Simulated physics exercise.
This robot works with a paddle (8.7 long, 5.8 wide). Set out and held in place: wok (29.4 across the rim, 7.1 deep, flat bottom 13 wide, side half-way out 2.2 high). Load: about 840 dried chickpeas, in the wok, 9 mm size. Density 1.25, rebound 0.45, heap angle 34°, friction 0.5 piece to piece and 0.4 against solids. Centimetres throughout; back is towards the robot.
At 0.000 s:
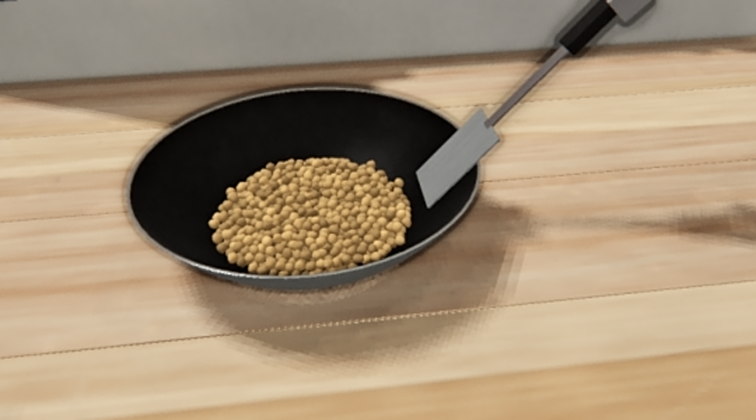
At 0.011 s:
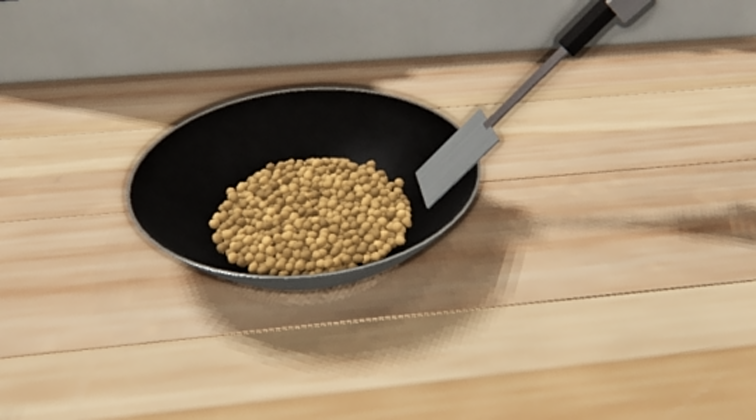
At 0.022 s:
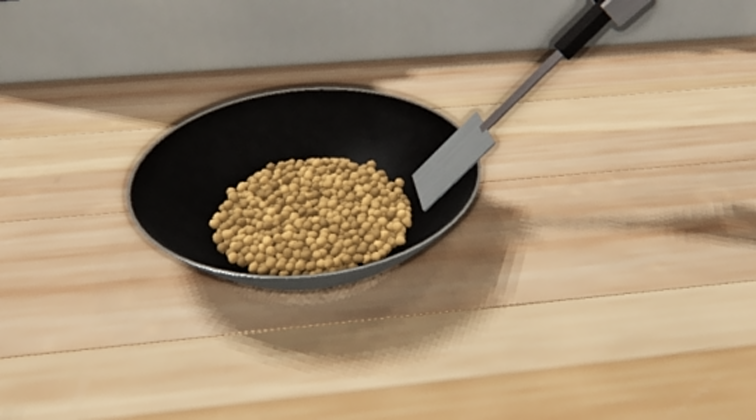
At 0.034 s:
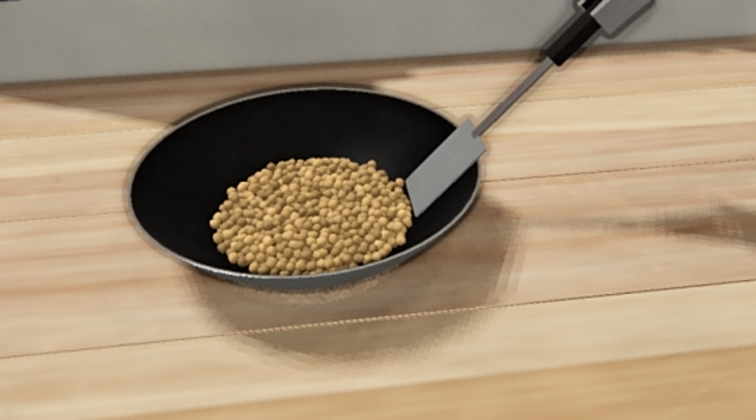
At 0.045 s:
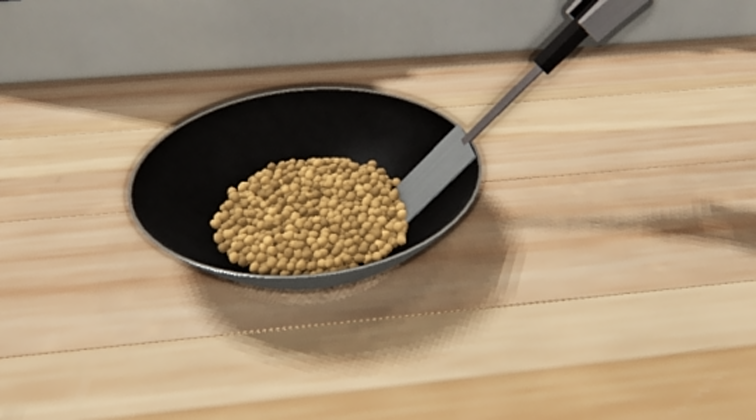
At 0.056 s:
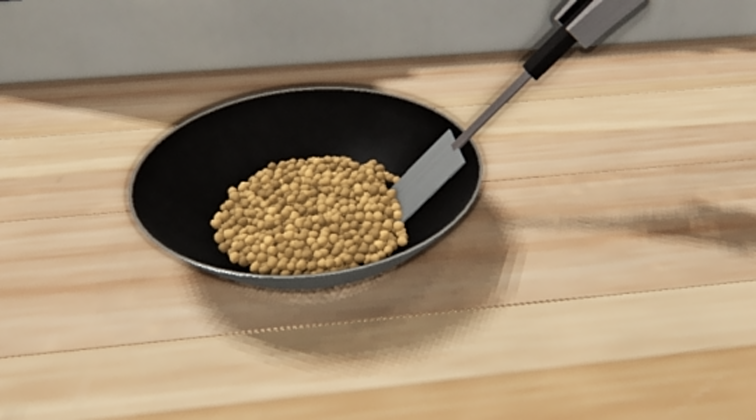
In the video, a black wok holding a mound of dried chickpeas sits still on a wooden surface while a robot's gray paddle slides down and left from the right side, pressing slightly into the edge of the pile.
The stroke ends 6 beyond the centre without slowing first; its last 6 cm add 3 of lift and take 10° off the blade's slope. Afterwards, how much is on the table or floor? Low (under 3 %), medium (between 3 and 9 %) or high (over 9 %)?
On the table or floor the share is low, under 3 %.
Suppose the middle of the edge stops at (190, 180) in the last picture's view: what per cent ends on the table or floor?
About 15 per cent.
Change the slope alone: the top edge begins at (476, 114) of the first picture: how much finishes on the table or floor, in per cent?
About 0 per cent.
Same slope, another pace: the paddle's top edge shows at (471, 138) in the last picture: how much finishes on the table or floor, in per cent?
About 0 per cent.
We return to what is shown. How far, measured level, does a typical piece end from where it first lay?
About 2 cm.
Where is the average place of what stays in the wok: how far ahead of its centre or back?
Some 3.5 cm ahead.
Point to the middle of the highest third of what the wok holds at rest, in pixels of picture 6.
Around (219, 208).
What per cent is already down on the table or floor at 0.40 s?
Some 0 per cent.
After 0.11 s, sloping 48°, highest piece 6 above the table; 843 in the wok.
After 0.17 s, sloping 45°, highest piece 6 above the table; 843 in the wok.
After 0.40 s, sloping 38°, highest piece 6 above the table; 843 in the wok.
After 1.45 s, sloping 38°, highest piece 6 above the table; 843 in the wok.
In the end, 843 in the wok. That is 0 % on the table or floor.
